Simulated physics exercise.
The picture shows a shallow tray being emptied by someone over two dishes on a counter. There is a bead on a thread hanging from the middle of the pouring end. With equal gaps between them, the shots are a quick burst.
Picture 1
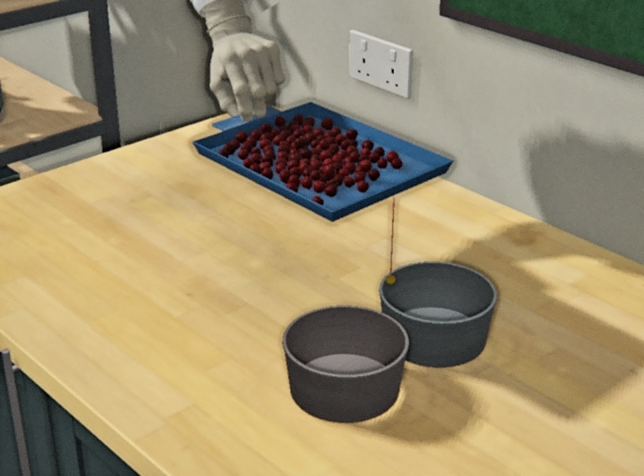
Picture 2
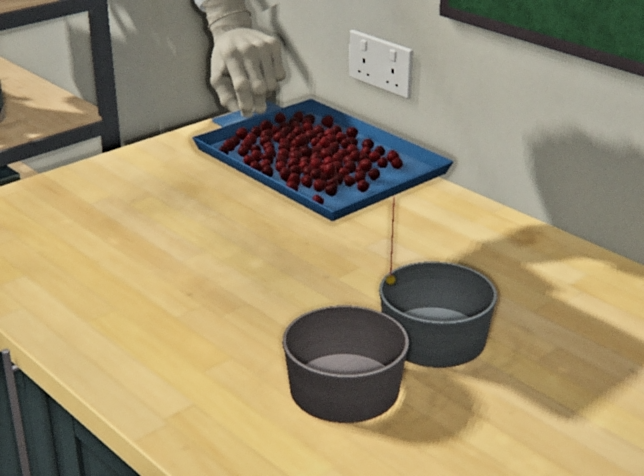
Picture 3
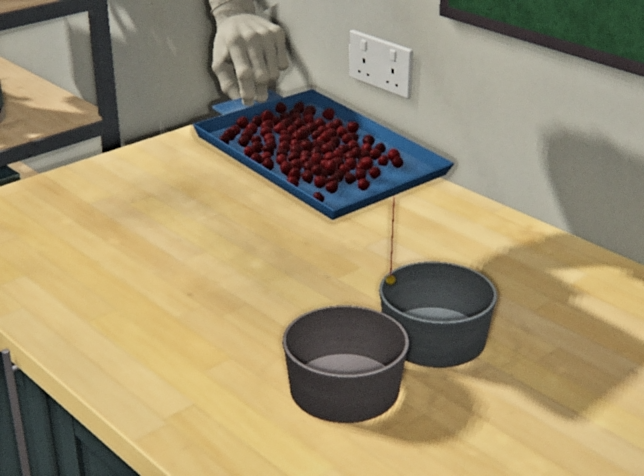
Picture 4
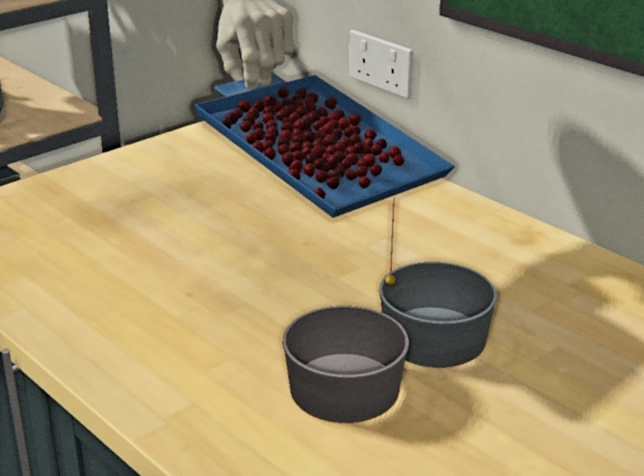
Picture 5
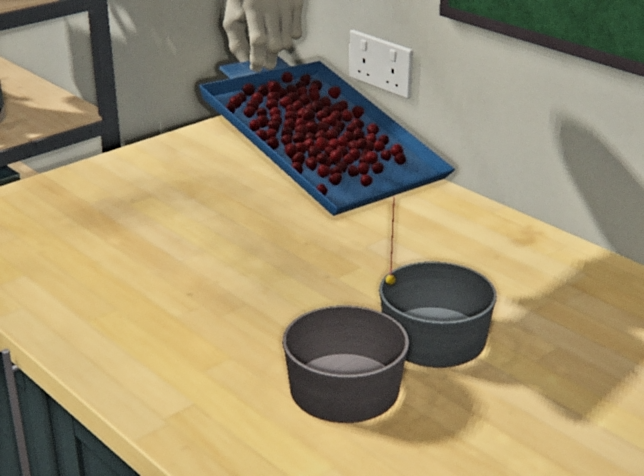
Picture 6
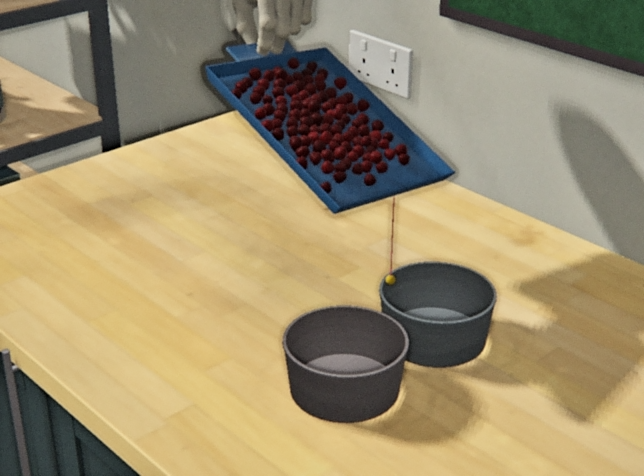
A gloved hand raises the back of a blue tray of dark red cherries above two bowls.
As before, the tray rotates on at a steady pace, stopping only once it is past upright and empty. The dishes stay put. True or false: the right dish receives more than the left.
True.
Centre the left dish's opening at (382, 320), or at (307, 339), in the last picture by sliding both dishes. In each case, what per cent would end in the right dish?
Close to 70 in a hundred, then close to 40 in a hundred.
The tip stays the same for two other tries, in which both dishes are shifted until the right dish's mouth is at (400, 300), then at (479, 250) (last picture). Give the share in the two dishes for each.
In turn about 30 and about 60 percent.
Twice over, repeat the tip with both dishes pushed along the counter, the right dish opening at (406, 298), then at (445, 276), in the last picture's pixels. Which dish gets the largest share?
The dish to the right at the first, the dish to the right at the second.
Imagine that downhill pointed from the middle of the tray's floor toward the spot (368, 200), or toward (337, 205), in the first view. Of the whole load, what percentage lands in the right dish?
Respectively close to 30 and 0 in a hundred.
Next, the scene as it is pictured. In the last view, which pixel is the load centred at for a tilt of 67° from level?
Somewhere about (409, 158).
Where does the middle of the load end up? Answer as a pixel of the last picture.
Once nothing moves, the middle sits near (451, 332).
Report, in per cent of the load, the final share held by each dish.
The left dish ends up with around 0 percent of the load, the right dish with around 70 percent.
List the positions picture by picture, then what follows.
Corners of the pouring end at (333, 208) and (446, 160), level; middle of the load at (306, 156), dried cherries; left dish at (388, 387); right dish at (480, 333); bead on its thread at (391, 280), in the first picture.
Corners of the pouring end at (333, 208) and (447, 161), level; middle of the load at (307, 154), in the second picture.
Corners of the pouring end at (334, 207) and (447, 163), tipped barely, lowest at the right corner; middle of the load at (307, 147), in the third picture.
Corners of the pouring end at (335, 205) and (448, 165), tipped a little, lowest at the right corner; middle of the load at (309, 138), in the fourth picture.
Corners of the pouring end at (337, 204) and (449, 167), tipped clearly, lowest at the right corner; middle of the load at (312, 129), in the fifth picture.
Corners of the pouring end at (339, 203) and (449, 170), tipped clearly, lowest at the right corner; middle of the load at (317, 120); left dish at (388, 387); right dish at (480, 333), in the sixth picture.
Soon, tray tipped steeply; most on the tray; a stray few in the right dish; a small part in the air.
A while on, tray tipped past a quarter turn; a small part on the tray; a stray few in the left dish; about half in the right dish; about a quarter outside both; about a quarter in the air.
Towards the end, tray tipped past a quarter turn; a stray few in the left dish; about two thirds in the right dish; about a quarter outside both.
Finally, tray tipped past a quarter turn; a stray few in the left dish; about two thirds in the right dish; about a quarter outside both.
